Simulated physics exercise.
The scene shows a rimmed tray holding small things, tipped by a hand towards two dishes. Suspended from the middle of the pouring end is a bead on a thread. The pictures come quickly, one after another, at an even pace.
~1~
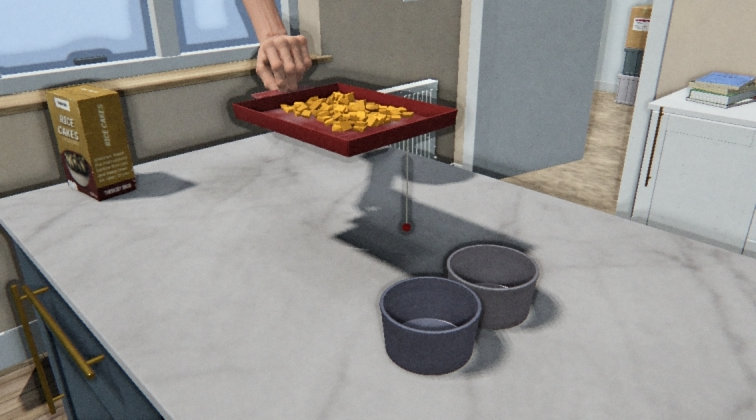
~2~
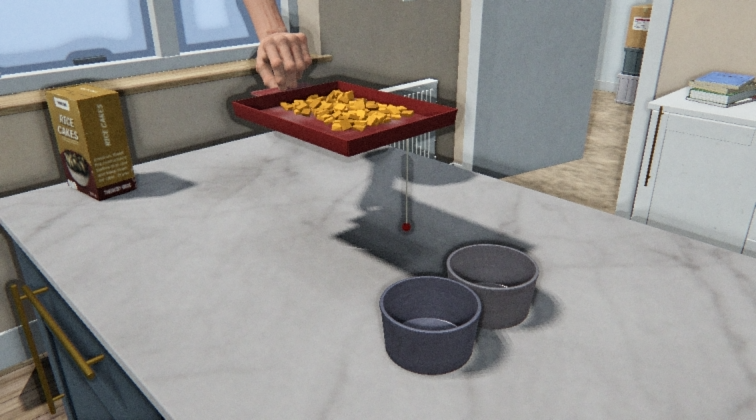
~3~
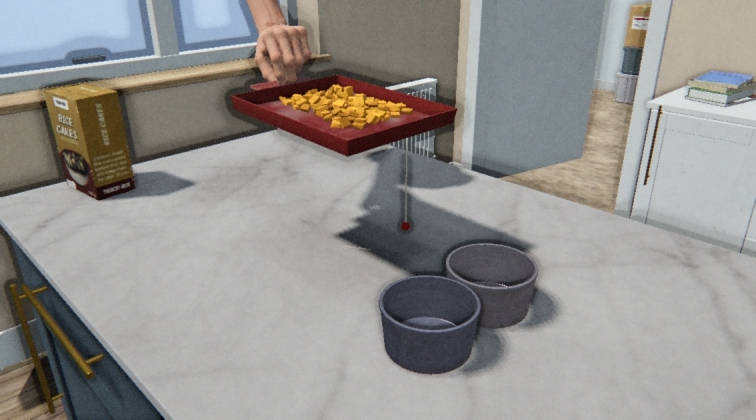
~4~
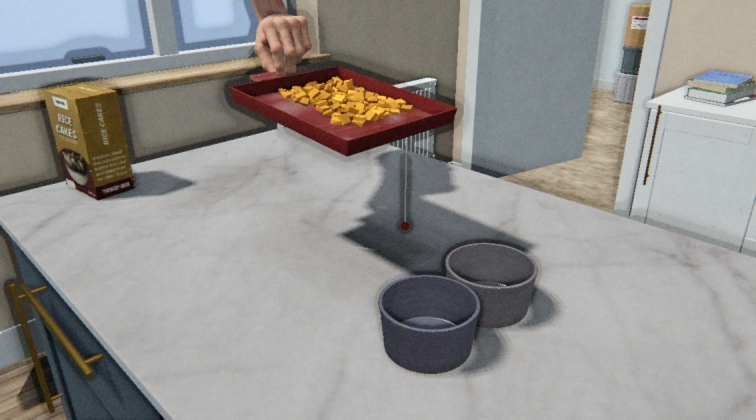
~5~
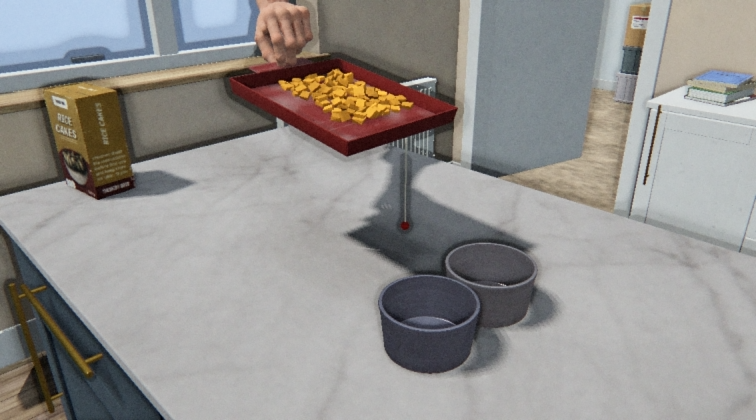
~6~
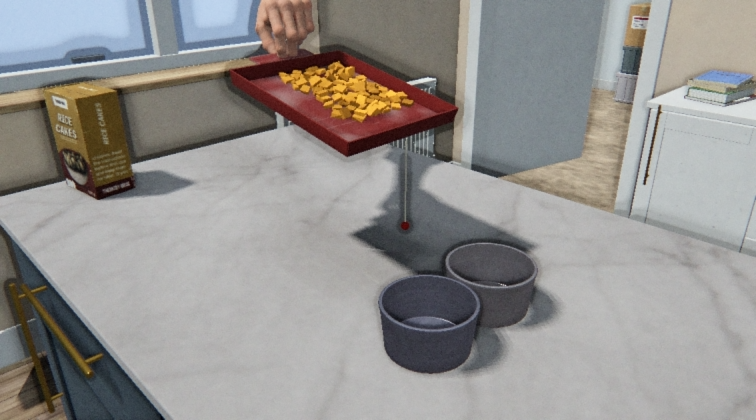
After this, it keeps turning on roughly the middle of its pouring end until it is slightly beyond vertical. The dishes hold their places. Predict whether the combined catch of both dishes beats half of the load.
The combined catch falls short of half.
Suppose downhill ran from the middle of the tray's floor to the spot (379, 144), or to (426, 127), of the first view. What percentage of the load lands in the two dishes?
It comes to about 0 per cent the first time and about 0 per cent the second.
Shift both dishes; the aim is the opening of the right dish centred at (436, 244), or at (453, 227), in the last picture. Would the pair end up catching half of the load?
At place one the bulk; at place two the bulk.
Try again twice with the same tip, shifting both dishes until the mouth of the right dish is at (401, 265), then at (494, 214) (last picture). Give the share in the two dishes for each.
Trial 1 near 50 percent, trial 2 near 50 percent.
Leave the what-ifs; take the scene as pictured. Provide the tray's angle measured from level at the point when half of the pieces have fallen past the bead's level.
Approx. 105° from level.
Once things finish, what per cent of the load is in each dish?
The left dish keeps near 0 in a hundred, the right dish near 10 in a hundred.
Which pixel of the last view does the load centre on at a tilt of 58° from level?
The middle of the pieces lands at roughly (403, 113).
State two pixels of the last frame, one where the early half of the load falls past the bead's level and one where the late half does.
About (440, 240) to begin with, then about (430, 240).
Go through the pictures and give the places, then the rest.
The first frame shows corners of the pouring end at (348, 140) and (454, 110), level; middle of the load at (344, 112), small crackers; left dish at (468, 342); right dish at (528, 299); bead on its thread at (407, 227).
The second frame shows corners of the pouring end at (348, 139) and (454, 109), level; middle of the load at (343, 110).
The third frame shows corners of the pouring end at (348, 139) and (454, 108), tipped barely, level across its low end; middle of the load at (343, 106).
The fourth frame shows corners of the pouring end at (348, 139) and (454, 108), tipped a little, level across its low end; middle of the load at (342, 101).
The fifth frame shows corners of the pouring end at (348, 140) and (455, 107), tipped a little, level across its low end; middle of the load at (342, 95).
The sixth frame shows corners of the pouring end at (349, 141) and (455, 107), tipped a little, level across its low end; middle of the load at (343, 90); left dish at (466, 340); right dish at (527, 297).
Soon, tray tipped steeply; all on the tray.
A while on, tray tipped right over; about two thirds on the tray; about a quarter outside both; a small part in the air.
Towards the end, tray tipped past a quarter turn; a stray few in the left dish; a small part in the right dish; most outside both.
Finally, tray tipped past a quarter turn; a stray few in the left dish; a small part in the right dish; most outside both.
